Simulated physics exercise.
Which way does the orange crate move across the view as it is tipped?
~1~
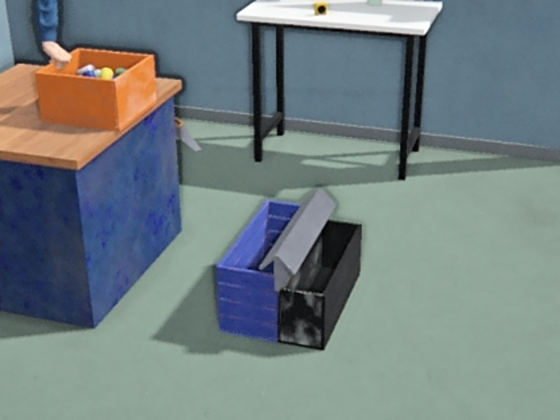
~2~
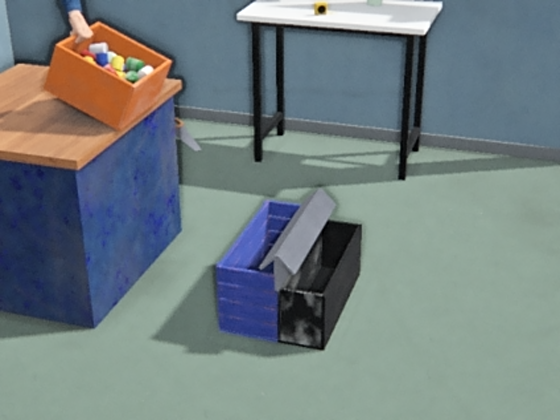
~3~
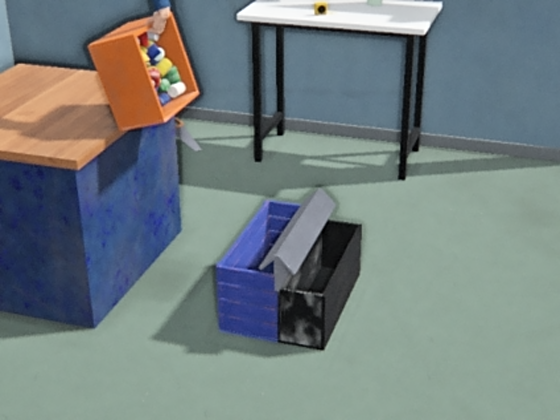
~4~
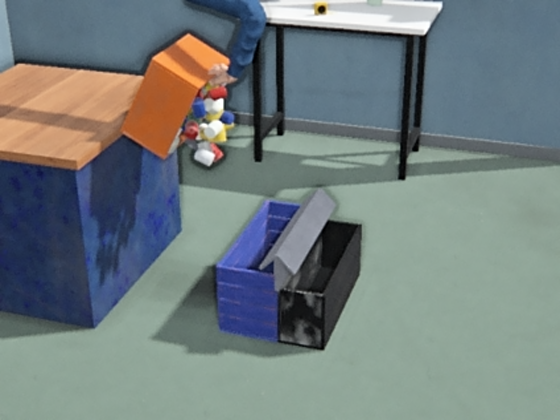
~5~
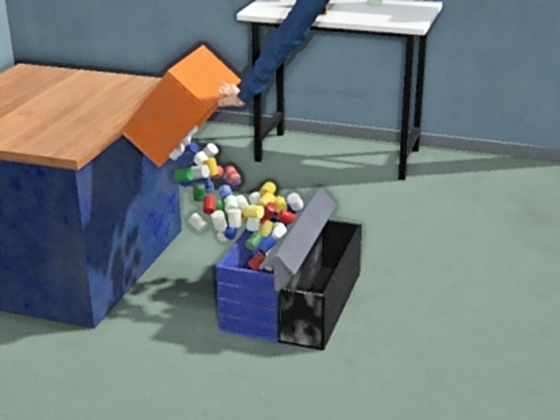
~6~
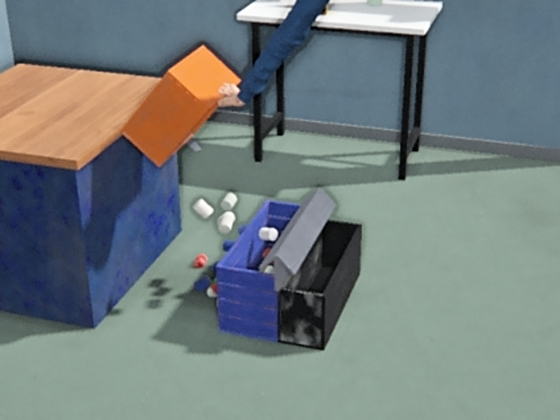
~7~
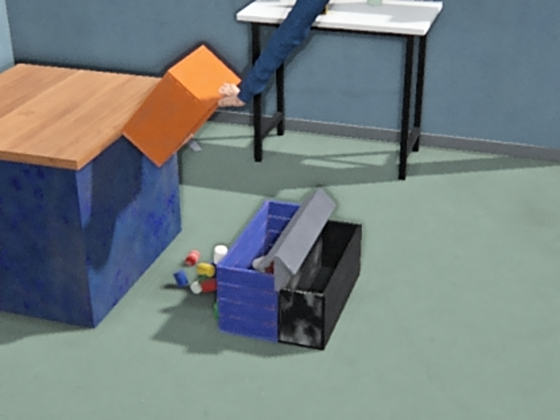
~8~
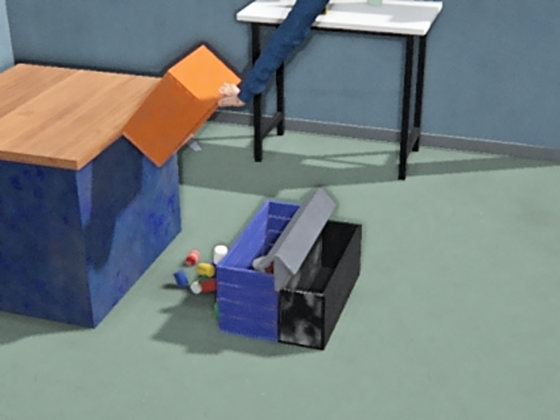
The orange crate moves to the right as it tips over the end of the bench.
We see a hand tip an orange crate off the end of a bench, spilling small colourful jars toward a blue bin beside a black trough. Many drop into the blue bin, while others land on the floor just left of it, and the crate stays tilted.
